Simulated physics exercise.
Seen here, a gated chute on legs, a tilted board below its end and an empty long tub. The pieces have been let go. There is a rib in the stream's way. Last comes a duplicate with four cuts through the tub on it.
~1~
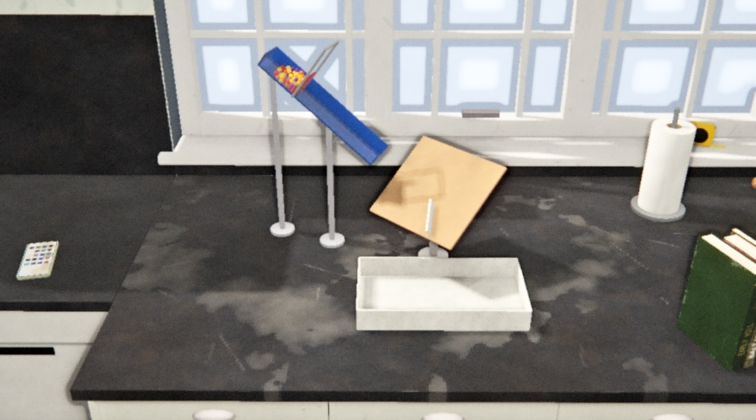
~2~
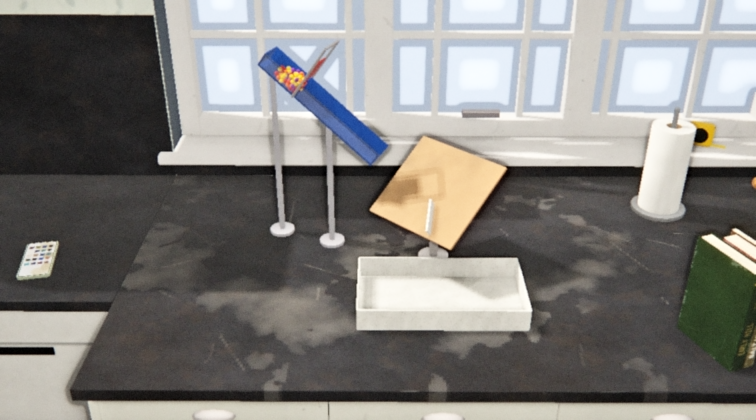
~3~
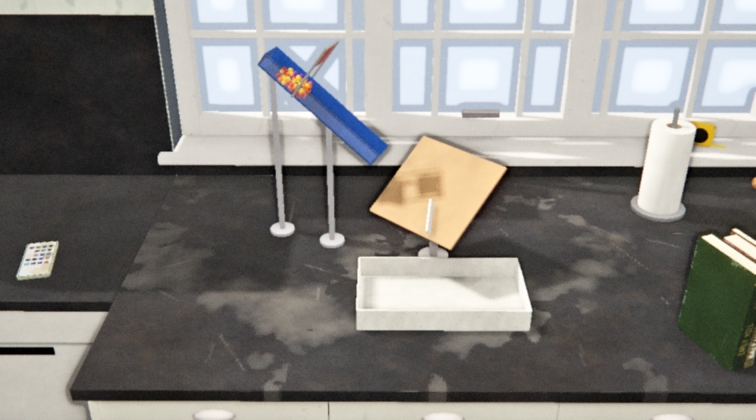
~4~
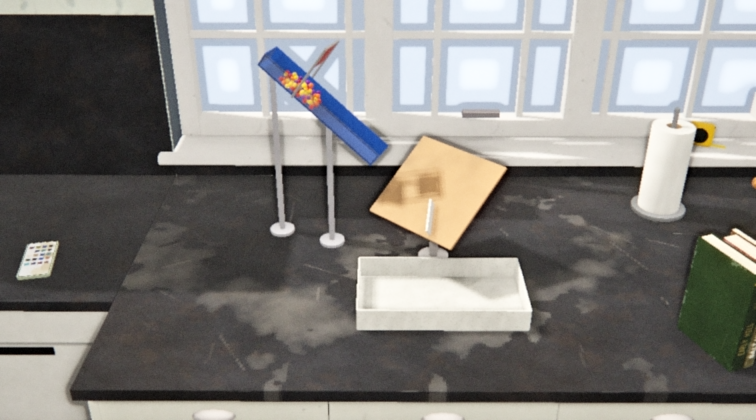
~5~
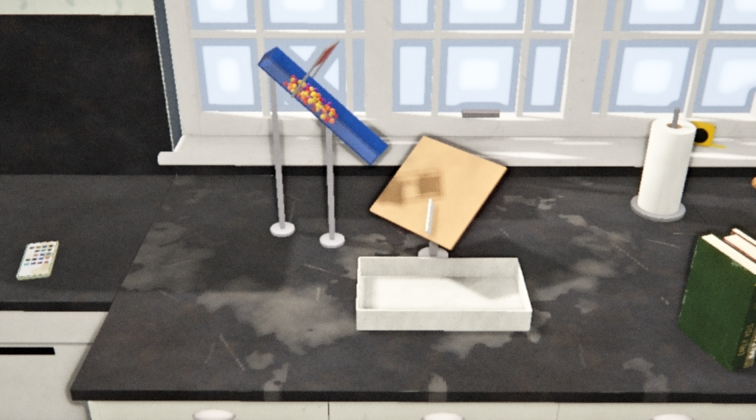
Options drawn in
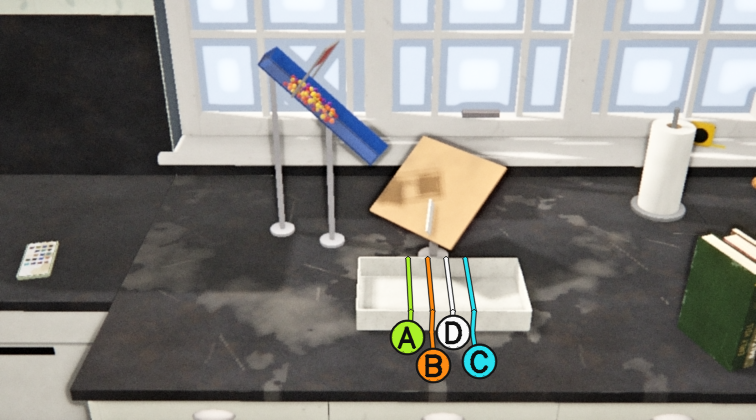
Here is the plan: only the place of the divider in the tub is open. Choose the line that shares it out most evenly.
Take A.
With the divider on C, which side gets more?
The left side.
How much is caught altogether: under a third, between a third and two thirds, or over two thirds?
About that: Over two thirds.
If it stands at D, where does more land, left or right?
The left side.
On the marked copy, line A crosses the front rim at (410, 310); line B crosses the front rim at (432, 310); line C crosses the front rim at (474, 310); line D crosses the front rim at (452, 310).
If A is chosen, of what is caught, close to a third on the left of the divider, close to two thirds on the right.
If B is chosen, of what is caught, the bulk on the left of the divider, a small share on the right.
If C is chosen, of what is caught, all but a few on the left of the divider, a small share on the right.
If D is chosen, of what is caught, all but a few on the left of the divider, a small share on the right.
